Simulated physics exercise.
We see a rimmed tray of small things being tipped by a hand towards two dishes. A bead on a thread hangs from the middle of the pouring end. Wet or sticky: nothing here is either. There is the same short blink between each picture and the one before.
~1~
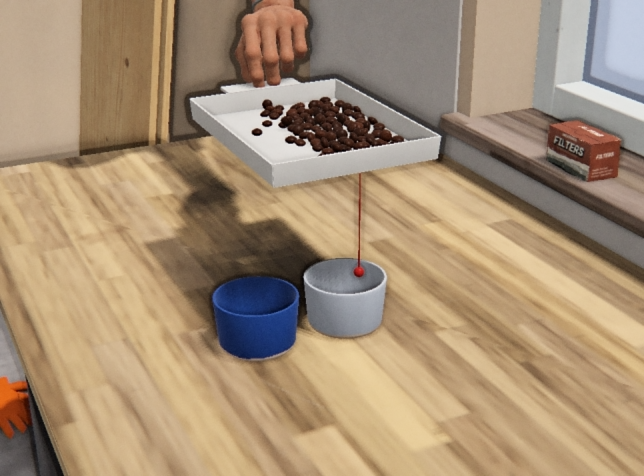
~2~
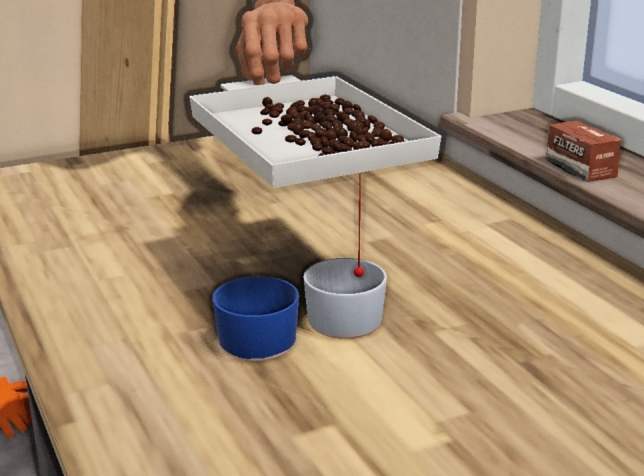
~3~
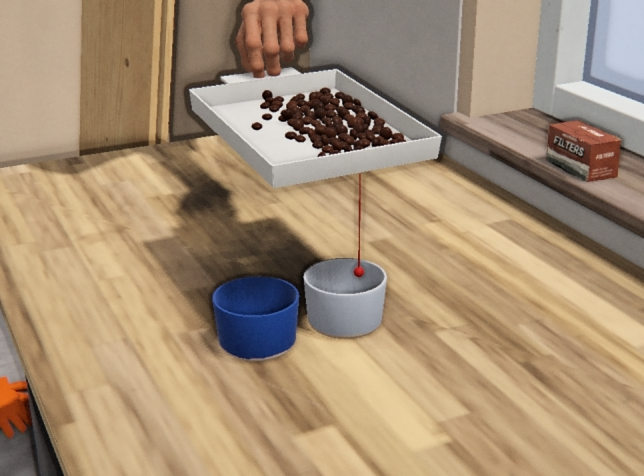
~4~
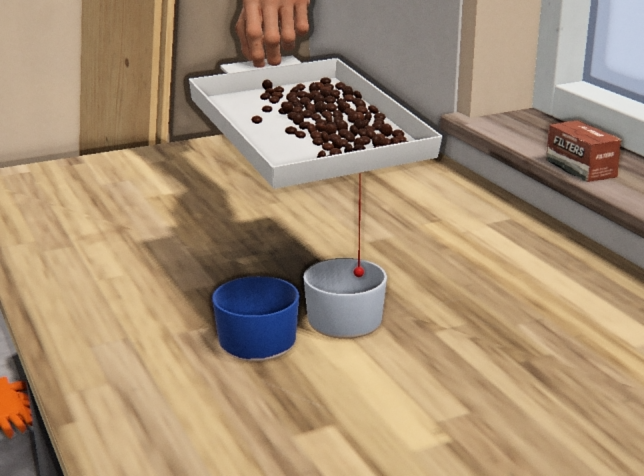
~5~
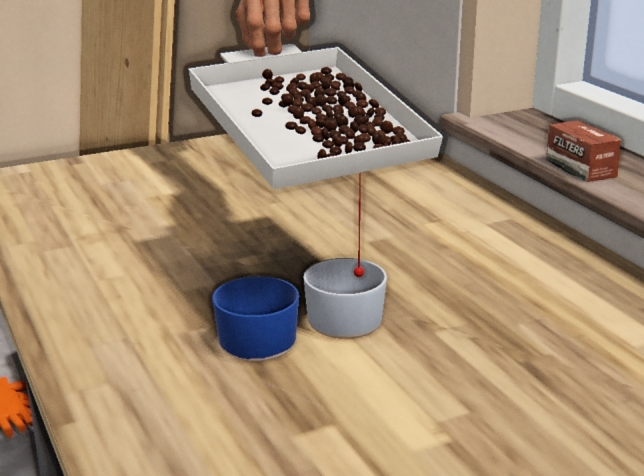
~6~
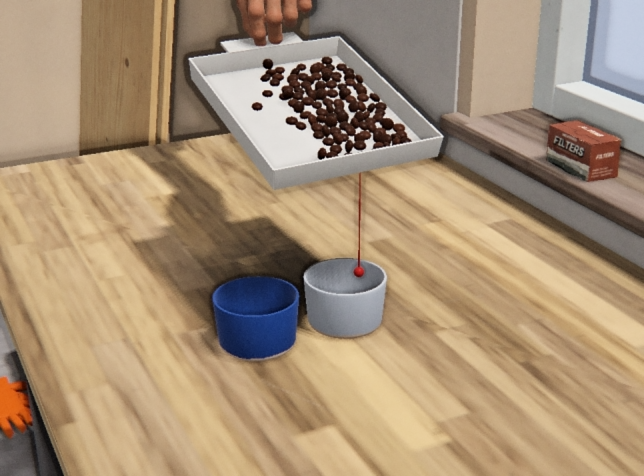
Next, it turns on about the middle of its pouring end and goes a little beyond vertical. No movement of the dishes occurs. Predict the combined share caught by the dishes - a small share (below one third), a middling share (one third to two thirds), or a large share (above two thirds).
A small share, below one third.
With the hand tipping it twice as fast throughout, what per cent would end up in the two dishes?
Roughly 0 percent.
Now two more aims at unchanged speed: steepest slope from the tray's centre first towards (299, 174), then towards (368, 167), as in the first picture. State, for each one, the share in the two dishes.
Shares, approx.: 30 %, then 0 %.
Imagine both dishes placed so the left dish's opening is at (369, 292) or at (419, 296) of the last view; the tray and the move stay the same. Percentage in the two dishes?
Trial 1 near 10 percent, trial 2 near 30 percent.
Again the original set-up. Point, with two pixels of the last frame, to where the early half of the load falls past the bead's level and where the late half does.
At (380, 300) for the first part, then at (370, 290) for the others.
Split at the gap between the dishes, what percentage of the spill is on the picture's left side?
Roughly 10 in a hundred.
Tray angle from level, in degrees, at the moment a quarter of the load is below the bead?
100° or so.
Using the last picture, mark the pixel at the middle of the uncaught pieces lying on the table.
The middle is around (378, 366).
Shortly afterwards, tray tipped steeply; the whole lot on the tray.
Next, tray tipped right over; near two thirds on the tray; a little outside both; near a quarter in the air.
Some moments later, tray tipped past a quarter turn; the whole lot outside both.
In the end, tray tipped past a quarter turn; none at all in the left dish; none at all in the right dish; the whole lot outside both.
